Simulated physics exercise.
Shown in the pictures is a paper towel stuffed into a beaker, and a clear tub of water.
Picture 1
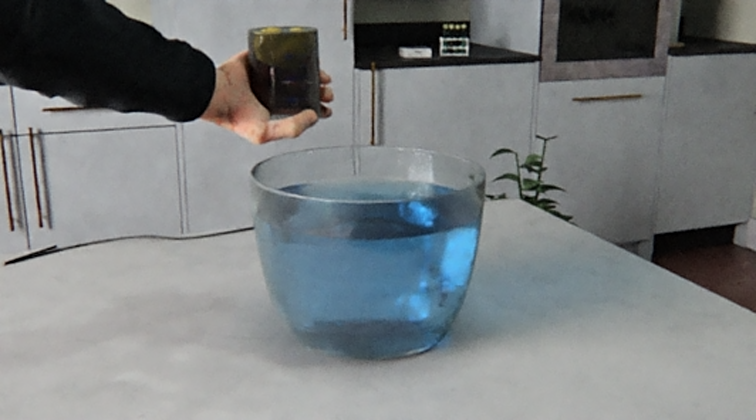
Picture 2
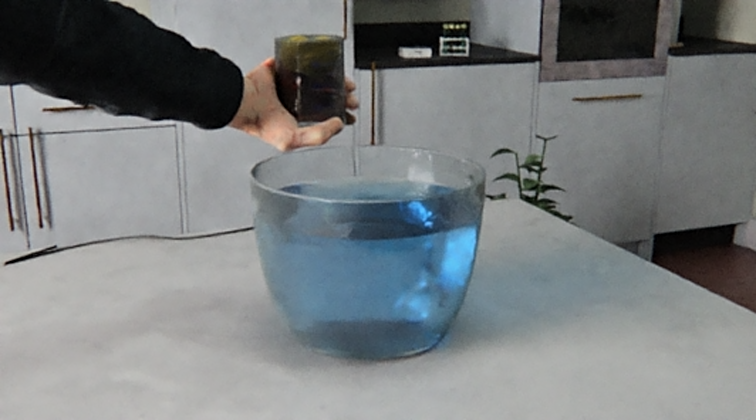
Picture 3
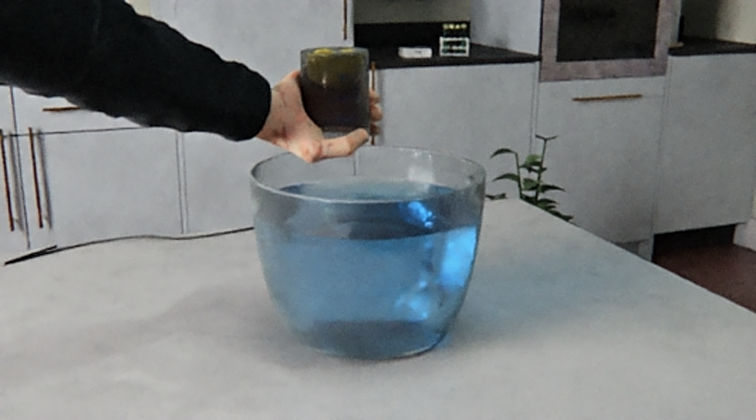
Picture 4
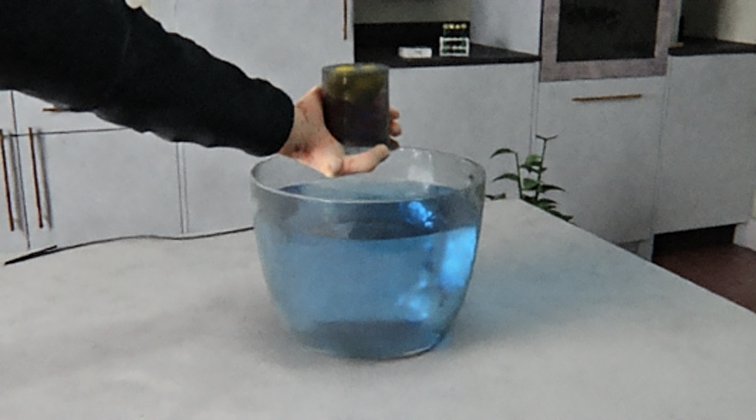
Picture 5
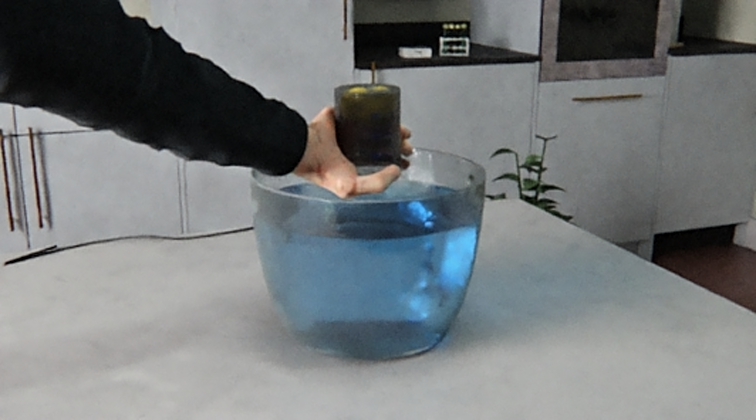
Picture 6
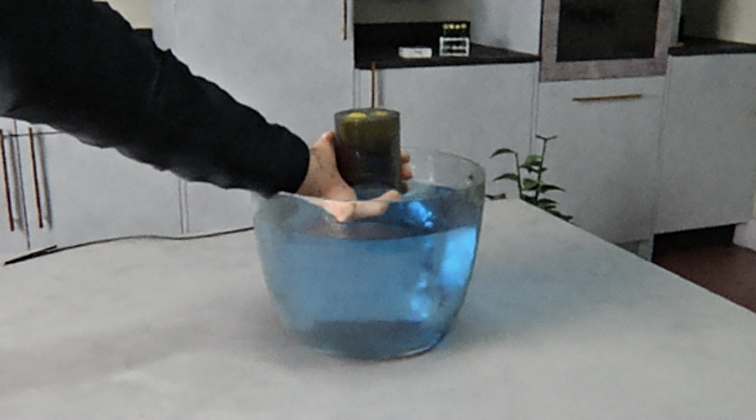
In a kitchen with pale cabinets, a hand in a dark sleeve holds a beaker mouth down, a paper towel stuffed inside, above a clear tub of blue-looking water on a table. The arm moves the beaker rightward and down toward the tub, then lowers it straight down to just over the water's surface.
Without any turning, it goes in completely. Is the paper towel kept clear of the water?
Yes, it stays dry.
A moment on, the beaker enters the water.
Further on, air is trapped inside and holds the level down.
When it is over, the beaker is under, still full of air, and the paper towel is dry.
